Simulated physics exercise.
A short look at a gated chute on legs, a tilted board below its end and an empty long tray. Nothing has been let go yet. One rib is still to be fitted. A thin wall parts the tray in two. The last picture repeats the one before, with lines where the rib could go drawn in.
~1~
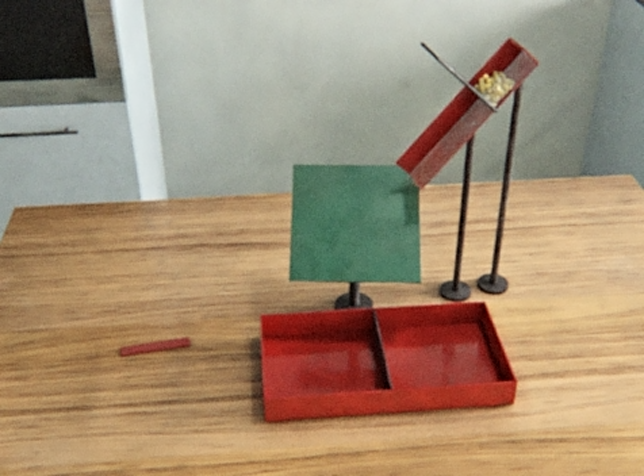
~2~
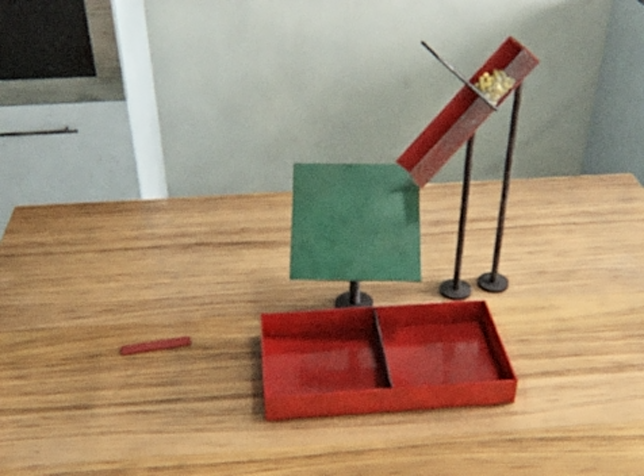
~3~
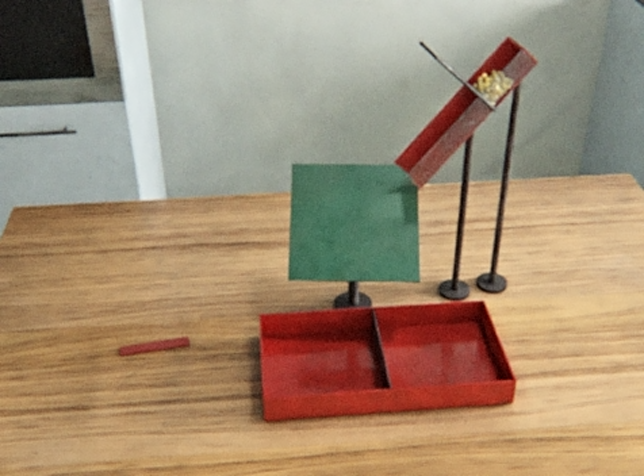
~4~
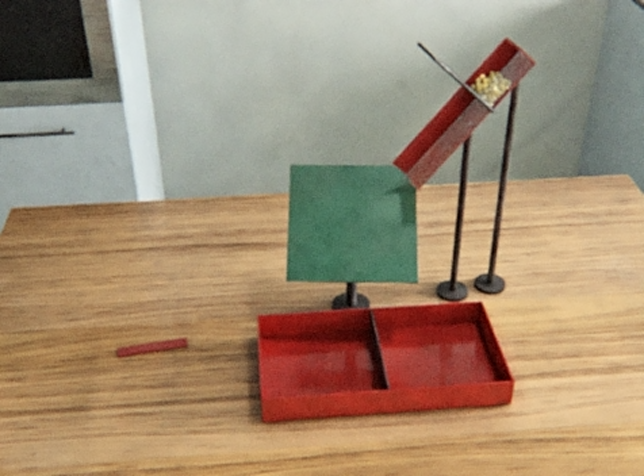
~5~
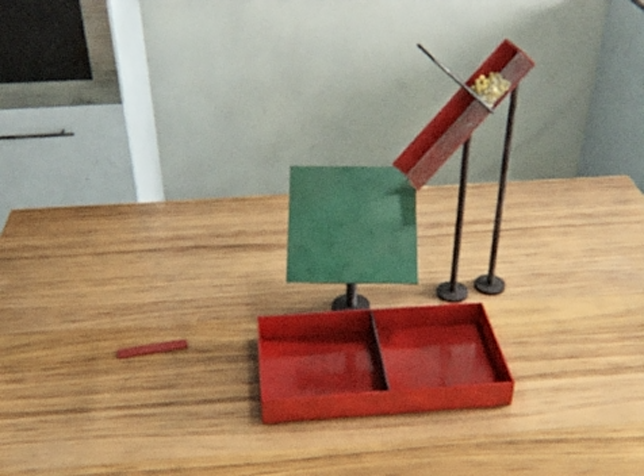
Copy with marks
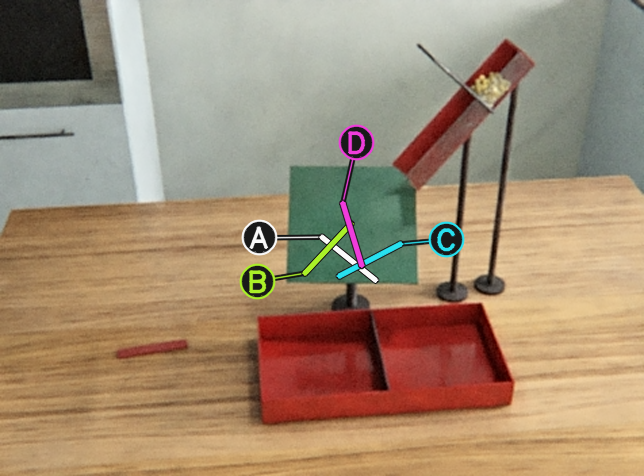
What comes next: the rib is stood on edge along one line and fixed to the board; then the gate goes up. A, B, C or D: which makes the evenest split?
Best: D.
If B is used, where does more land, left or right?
Left.
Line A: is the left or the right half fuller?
The right half.
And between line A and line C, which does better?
Line A.
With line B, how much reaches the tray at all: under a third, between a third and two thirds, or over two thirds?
Over two thirds.
On the marked copy, line A from (321, 237) to (375, 280); line B from (351, 223) to (304, 273); line C from (400, 243) to (339, 276); line D from (342, 203) to (361, 265).
With A, of what is caught, about a tenth in the left half, the larger part in the right.
With B, of what is caught, almost all in the left half, just a few in the right.
With C, of what is caught, every piece in the left half, not one piece in the right.
With D, of what is caught, roughly half in the left half, roughly half in the right.
